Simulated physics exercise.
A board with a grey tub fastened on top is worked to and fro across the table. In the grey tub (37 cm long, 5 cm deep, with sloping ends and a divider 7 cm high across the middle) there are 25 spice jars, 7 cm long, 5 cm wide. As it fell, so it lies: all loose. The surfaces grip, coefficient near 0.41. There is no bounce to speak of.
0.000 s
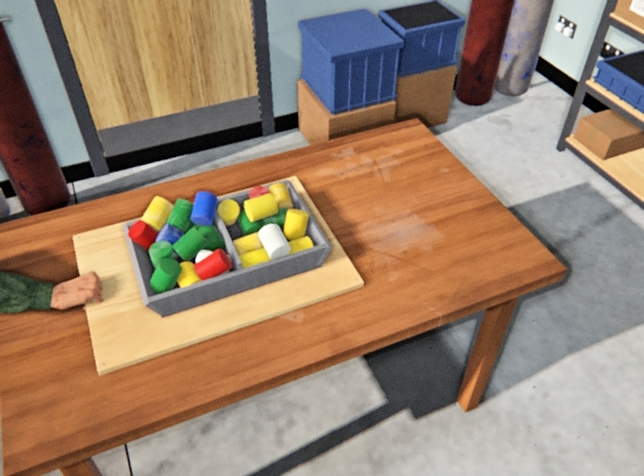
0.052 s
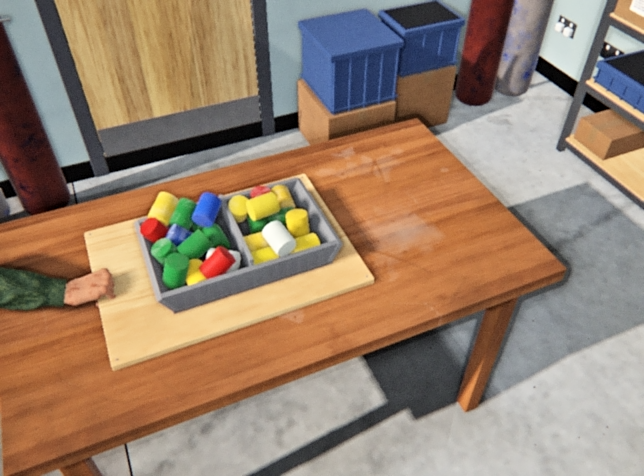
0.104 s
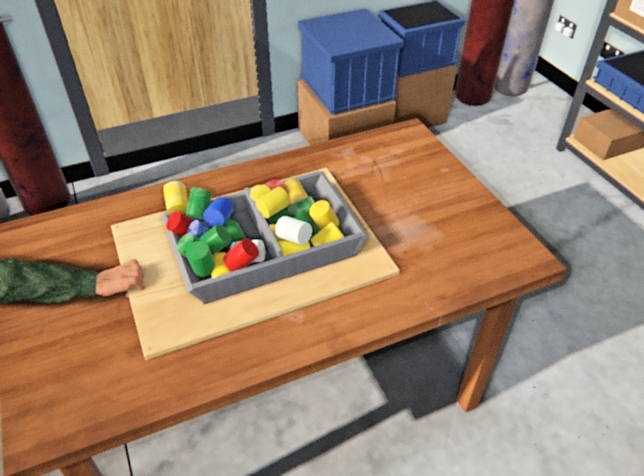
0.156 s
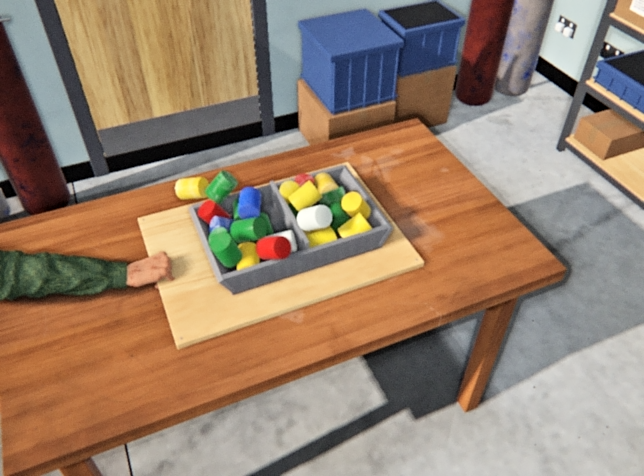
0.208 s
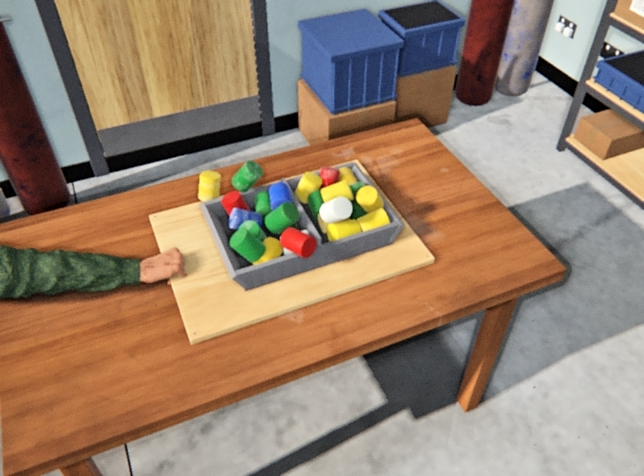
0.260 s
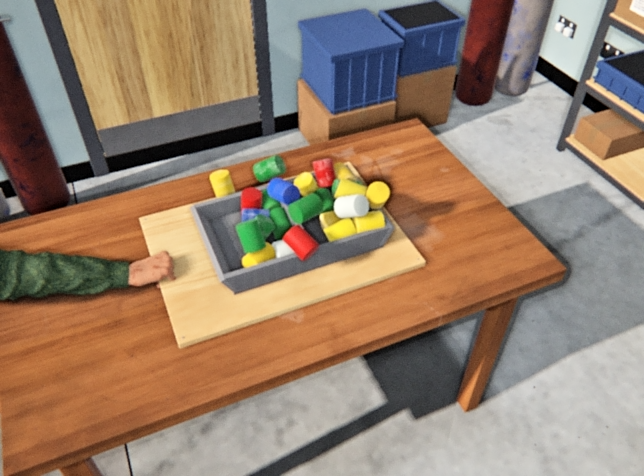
On a wooden table, a hand slides a board carrying a grey tub right, then slightly left.
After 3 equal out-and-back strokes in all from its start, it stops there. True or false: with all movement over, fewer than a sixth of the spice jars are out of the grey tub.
False.
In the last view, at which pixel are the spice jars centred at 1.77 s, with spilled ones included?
Centre: Around (250, 238) px.
After 0.50 s, the grey tub is down by 8 of 25.
After 0.80 s, the grey tub is down by 14 of 25.
After 1.23 s, the grey tub is down by 16 of 25.
Final count (at 1.77 s), the grey tub is down by 16 of 25. Asked share, 16 of 25, 64 per cent.
